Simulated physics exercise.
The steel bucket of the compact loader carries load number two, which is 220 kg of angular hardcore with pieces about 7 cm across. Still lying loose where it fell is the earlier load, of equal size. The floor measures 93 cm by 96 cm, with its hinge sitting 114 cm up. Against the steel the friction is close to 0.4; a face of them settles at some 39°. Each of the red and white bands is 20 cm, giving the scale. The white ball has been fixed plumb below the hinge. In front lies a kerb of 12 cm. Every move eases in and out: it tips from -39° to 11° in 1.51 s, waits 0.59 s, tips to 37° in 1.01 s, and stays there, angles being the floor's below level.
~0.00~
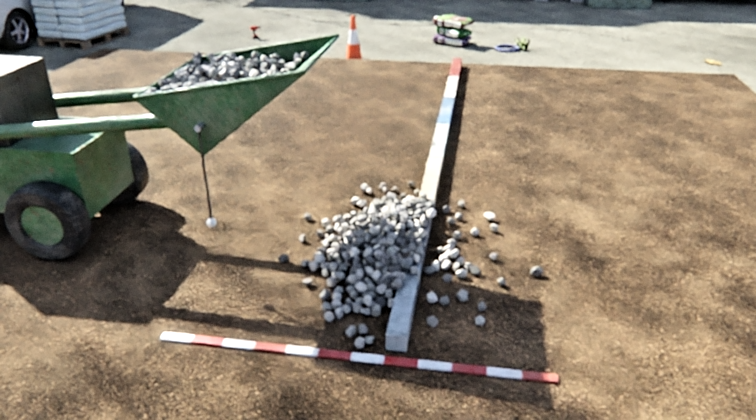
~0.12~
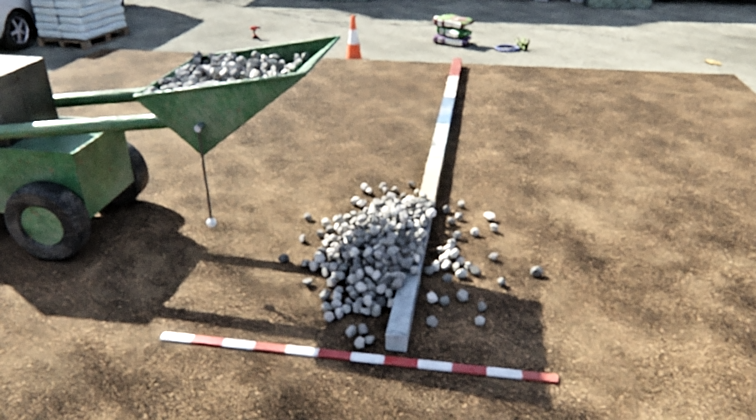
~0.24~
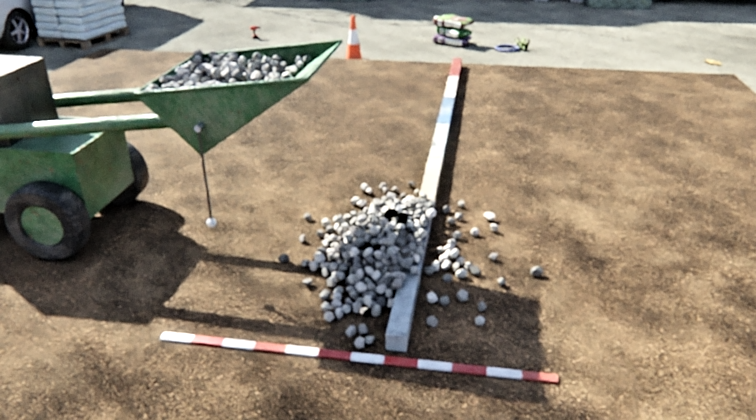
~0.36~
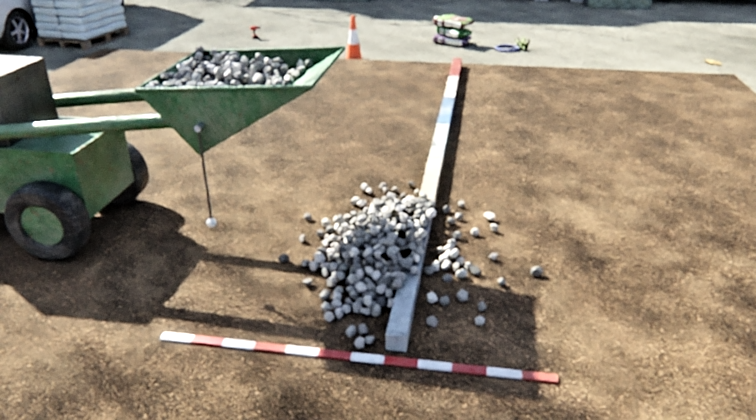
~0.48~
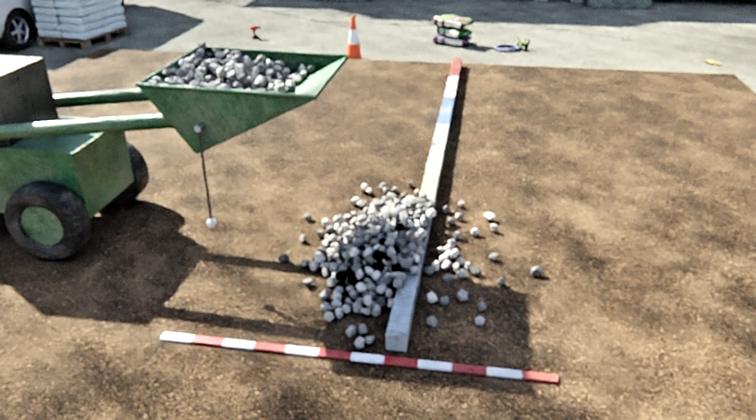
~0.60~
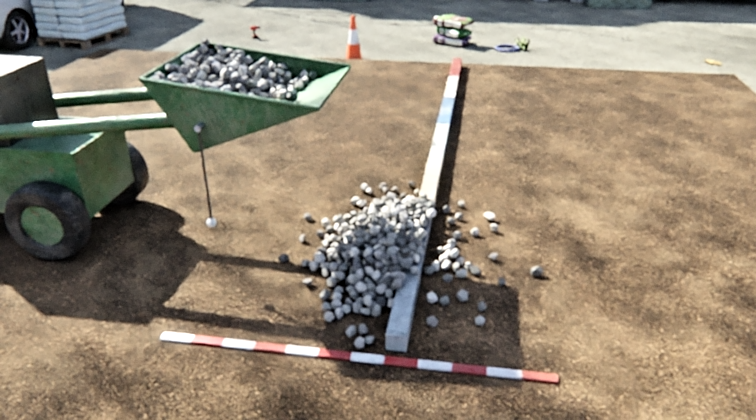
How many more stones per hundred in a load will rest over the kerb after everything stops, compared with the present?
I would say 1 per hundred.
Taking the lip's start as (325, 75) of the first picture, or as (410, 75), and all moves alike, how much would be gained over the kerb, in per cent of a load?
First place: Roughly 5 %; second place: Roughly 95 %.
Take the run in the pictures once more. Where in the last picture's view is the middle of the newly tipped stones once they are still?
Middle: Approx. (343, 233) px.
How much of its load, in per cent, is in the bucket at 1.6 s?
It holds some 100 per cent.
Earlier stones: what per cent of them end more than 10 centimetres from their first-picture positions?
Close to 0 per cent.
After 1.1 s the floor is at 3°; in per cent of one load, 100 in the bucket, 93 on this side of the kerb, 7 over the kerb; the foremost stones are at (494, 266).
After 1.6 s the floor is at 11°; in per cent of one load, 100 in the bucket, 93 on this side of the kerb, 7 over the kerb; the foremost stones are at (494, 266).
After 3.6 s the floor is at 37°; in per cent of one load, 15 in the bucket, 178 on this side of the kerb, 7 over the kerb; the foremost stones are at (494, 266).
After 6.1 s the floor is at 37°; in per cent of one load, 0 in the bucket, 193 on this side of the kerb, 7 over the kerb; the foremost stones are at (494, 266). Net gain over the kerb, 1.
